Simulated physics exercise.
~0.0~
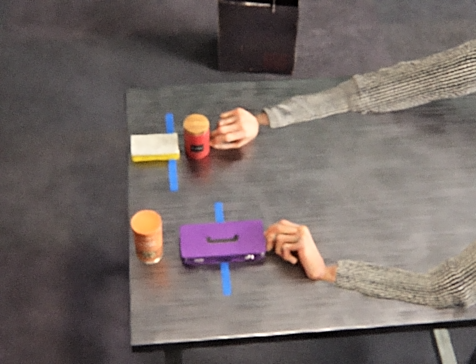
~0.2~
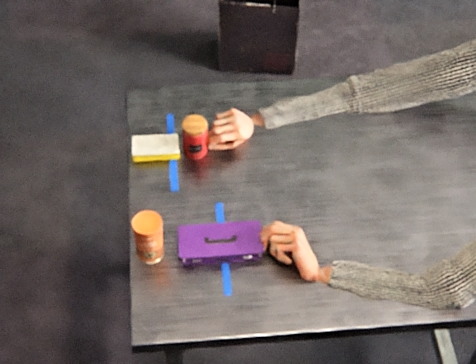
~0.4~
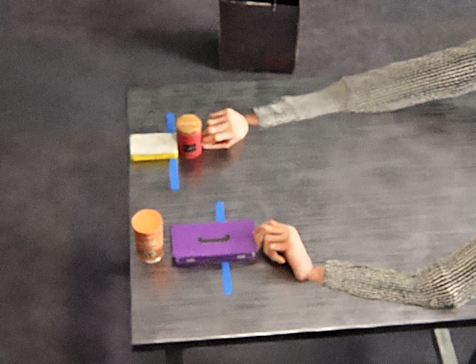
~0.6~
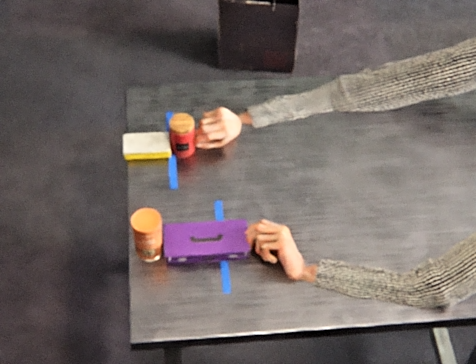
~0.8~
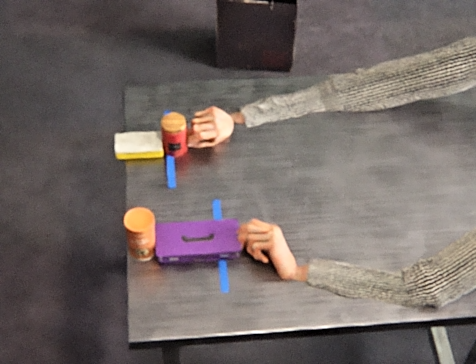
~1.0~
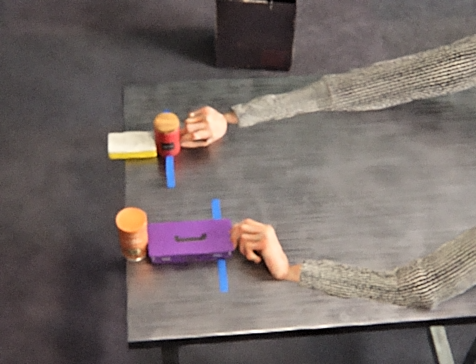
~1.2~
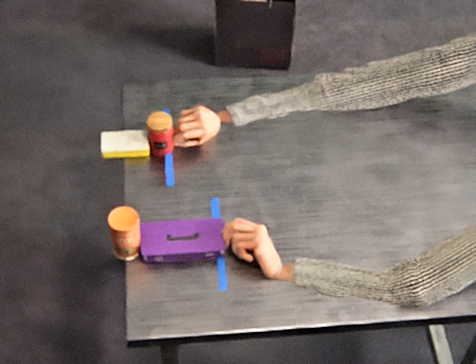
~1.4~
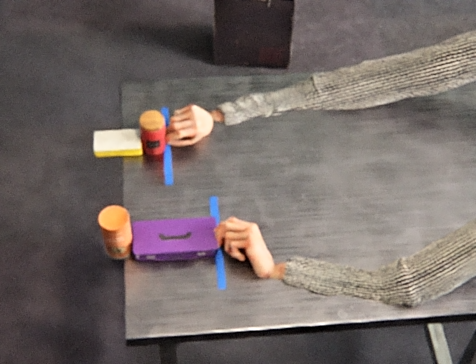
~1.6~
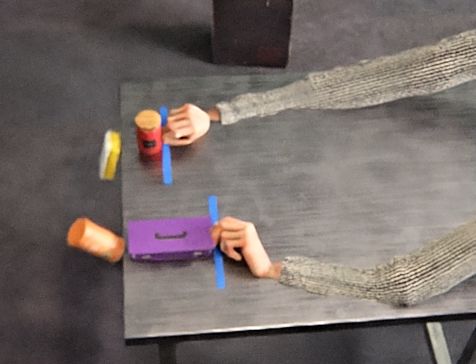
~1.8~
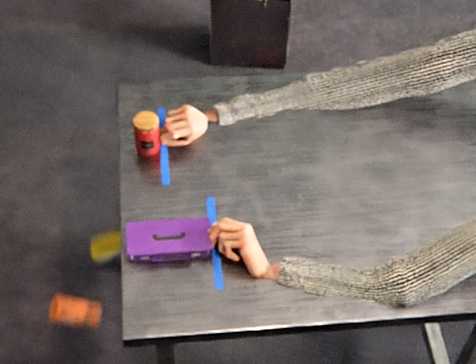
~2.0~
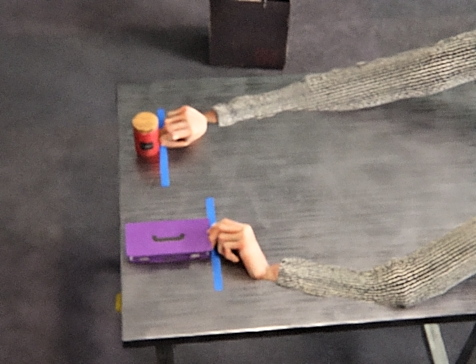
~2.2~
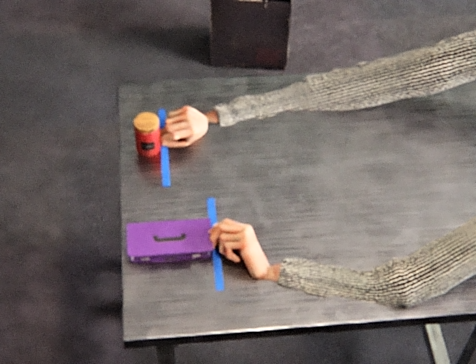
Red jar and purple case, nudged left by two hands, pushing a yellow sponge and an orange tin off the table's edge.
